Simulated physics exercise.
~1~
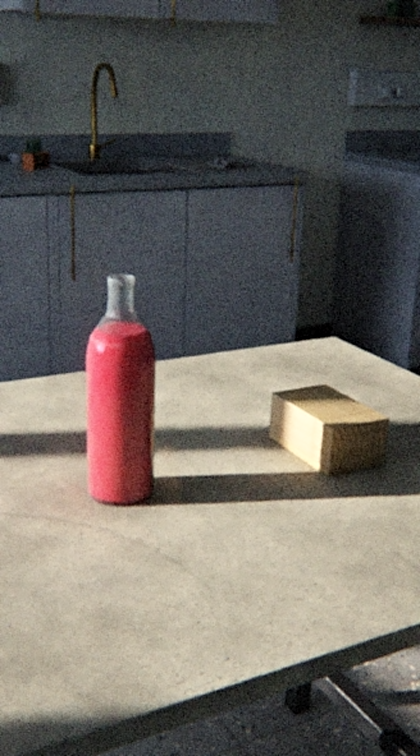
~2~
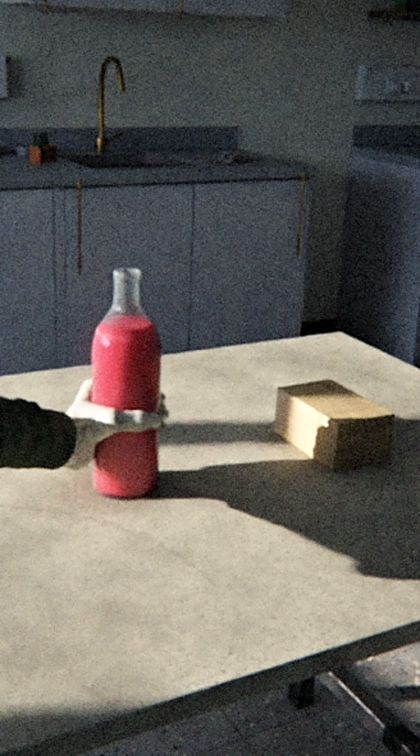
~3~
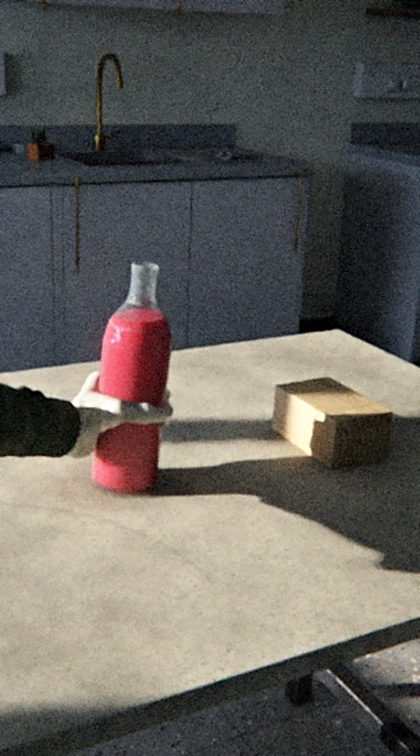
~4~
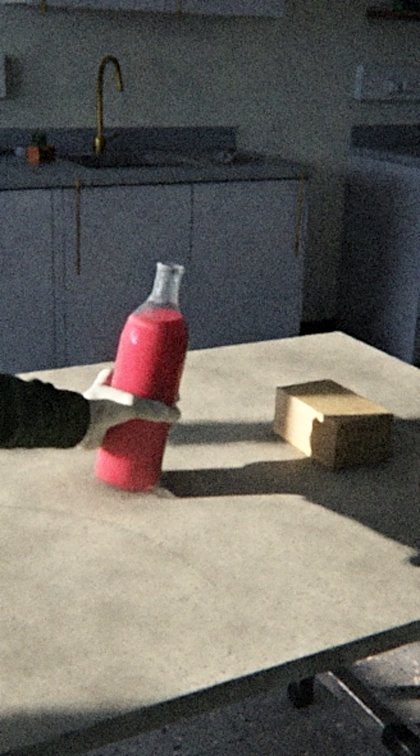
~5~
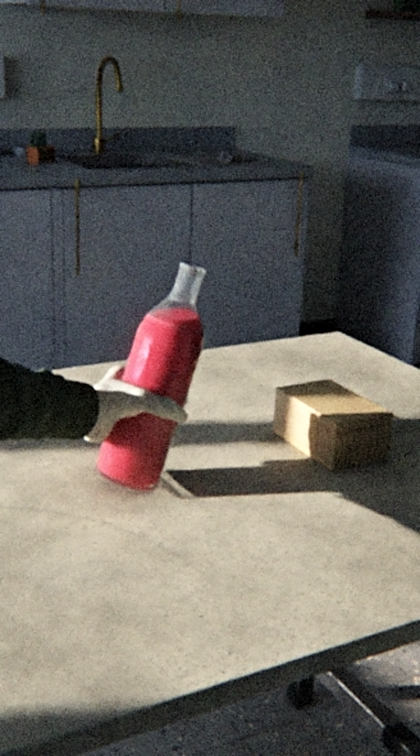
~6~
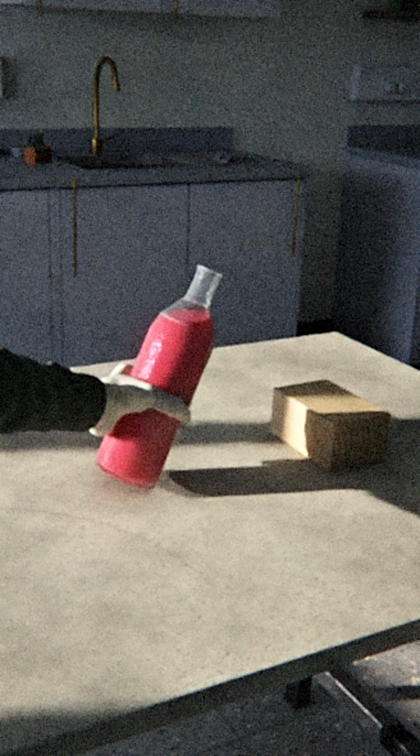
At first, a bottle of red liquid stands upright on a table, left of a wooden block, with kitchen cabinets behind. A gloved hand reaches in from the left and grips the bottle. It then gradually tilts the bottle to the right on its foot, while the block stays put.
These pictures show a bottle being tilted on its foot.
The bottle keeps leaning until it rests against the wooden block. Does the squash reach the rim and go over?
That lean is too much for it, I expect.
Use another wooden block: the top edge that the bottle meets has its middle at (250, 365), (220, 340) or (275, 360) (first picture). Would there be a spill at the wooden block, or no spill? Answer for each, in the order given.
No loss, no loss, no loss.
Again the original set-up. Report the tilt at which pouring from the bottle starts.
70° or so.
Next, the bottle leans by about 50°; its rim is dry.
After that, the bottle leans by about 70°; it has slopped over; nearly all of the squash is inside.
Finally, the bottle leans by about 80°, against the wooden block; it has slopped over; about three quarters of the squash is inside.
